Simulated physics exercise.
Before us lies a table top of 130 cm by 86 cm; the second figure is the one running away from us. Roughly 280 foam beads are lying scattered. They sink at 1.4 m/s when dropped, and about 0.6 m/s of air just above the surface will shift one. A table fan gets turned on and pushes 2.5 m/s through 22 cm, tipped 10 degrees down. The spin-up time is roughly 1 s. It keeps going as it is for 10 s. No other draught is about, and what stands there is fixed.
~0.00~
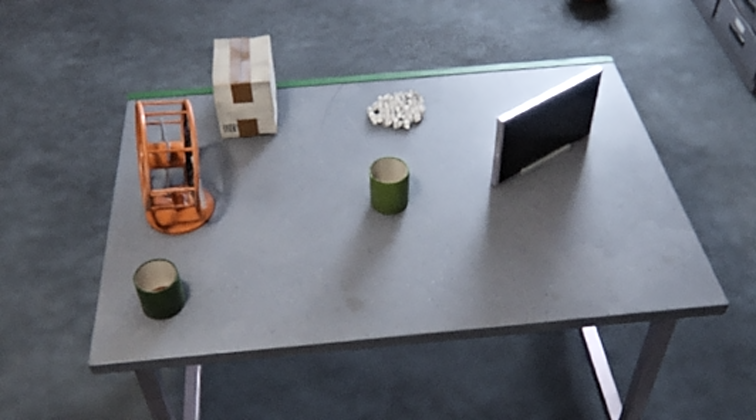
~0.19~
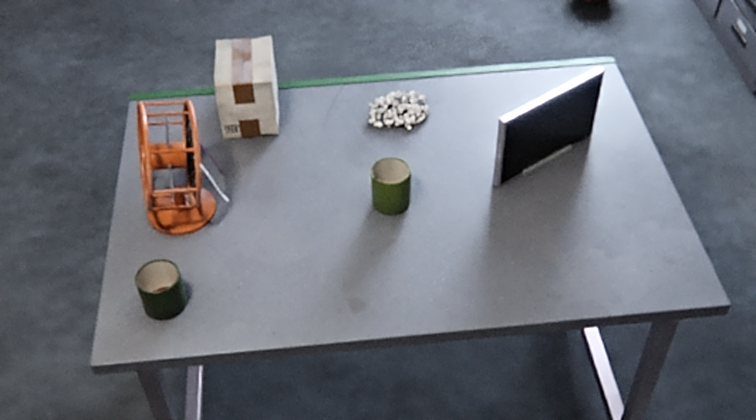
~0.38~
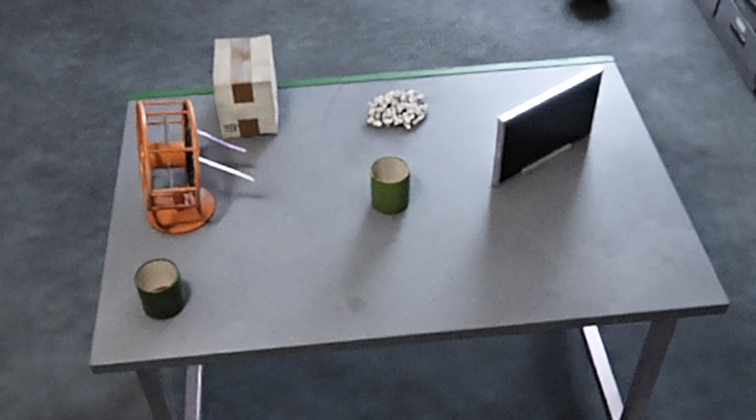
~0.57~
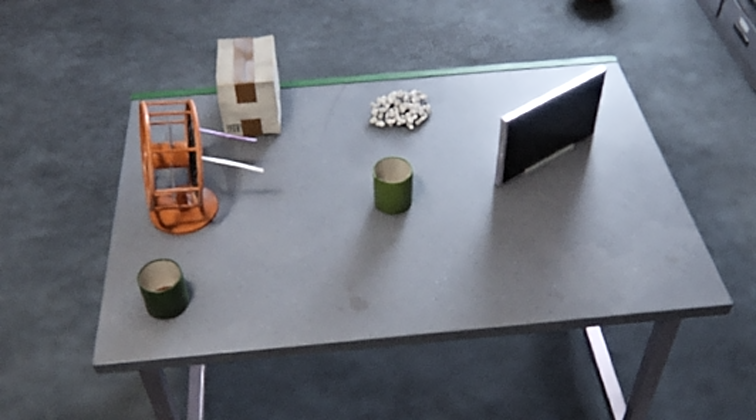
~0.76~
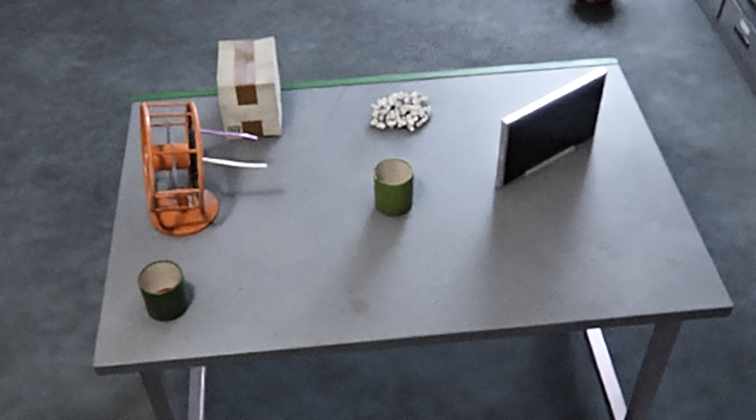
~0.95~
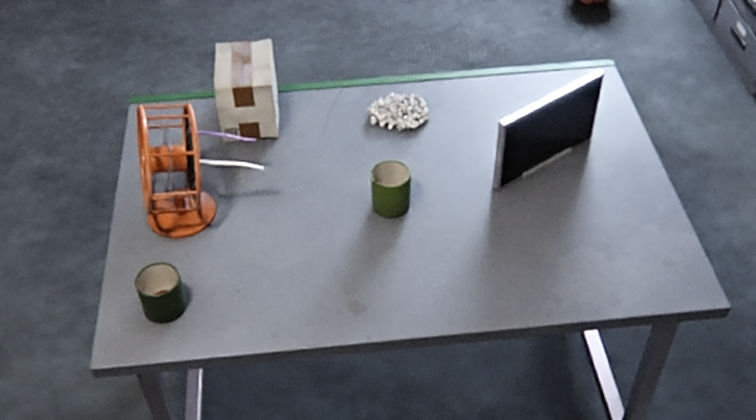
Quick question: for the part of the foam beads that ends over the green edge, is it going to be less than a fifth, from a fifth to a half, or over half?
That share forms a majority.
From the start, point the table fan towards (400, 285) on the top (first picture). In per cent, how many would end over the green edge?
1 %.
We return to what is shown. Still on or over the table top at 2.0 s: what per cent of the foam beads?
About 0 per cent remain.
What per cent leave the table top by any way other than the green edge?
Estimated share: Around 0 %.
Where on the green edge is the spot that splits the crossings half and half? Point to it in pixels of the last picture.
(432, 74).
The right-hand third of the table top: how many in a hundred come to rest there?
I'd estimate around 0 per cent.
After 2.0 s, 0 % are on the move or not yet settled, 100 % are over the green edge.
After 3.2 s, 0 % are on the move or not yet settled, 100 % are over the green edge.
After 5.5 s, 0 % are on the move or not yet settled, 100 % are over the green edge.
After 10.0 s, at the end, 100 % are over the green edge.
